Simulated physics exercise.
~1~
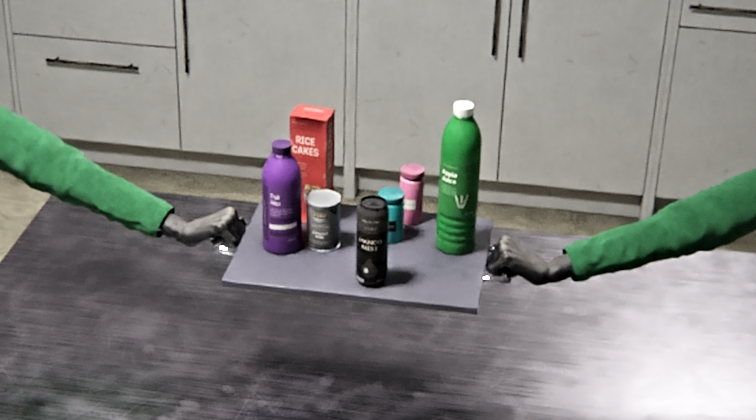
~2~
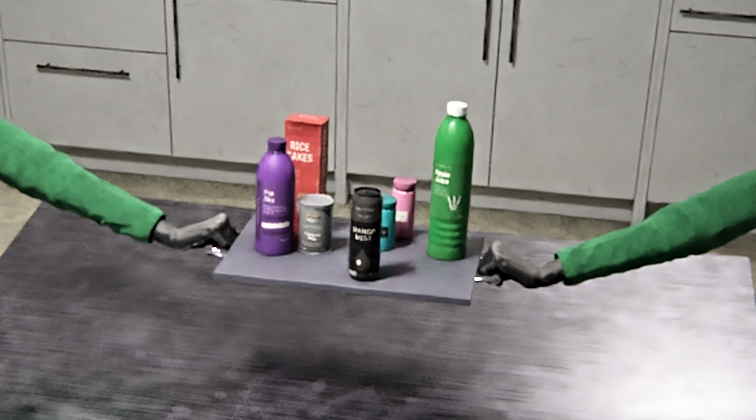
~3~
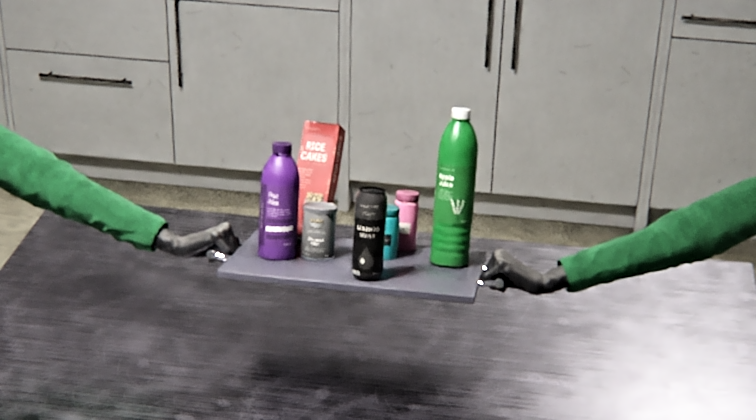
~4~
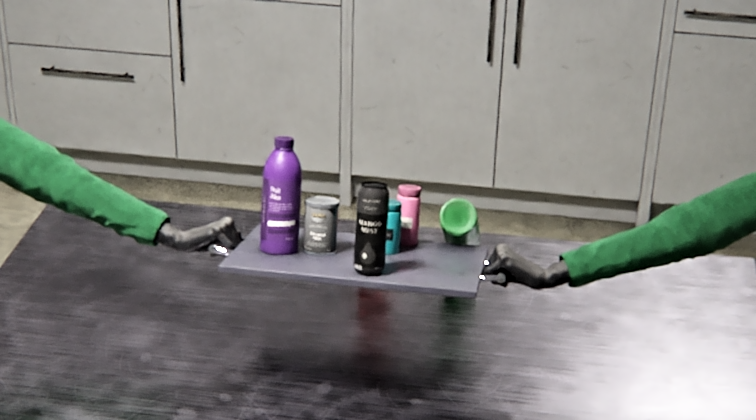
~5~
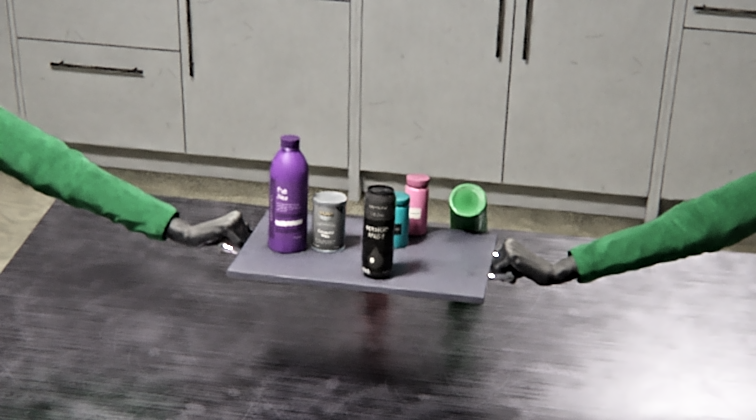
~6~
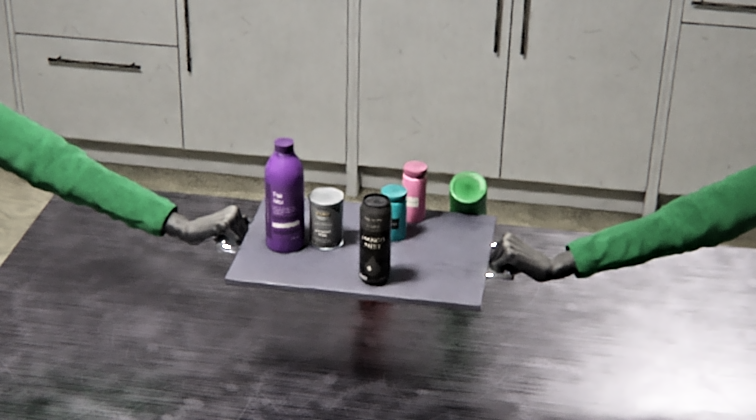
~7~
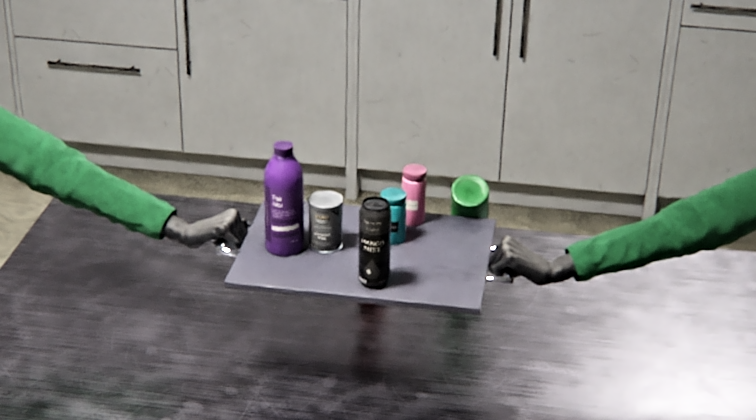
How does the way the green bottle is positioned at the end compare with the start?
At the start the green bottle stands upright on the tray, and at the end it is upside down beyond the tray's far edge.
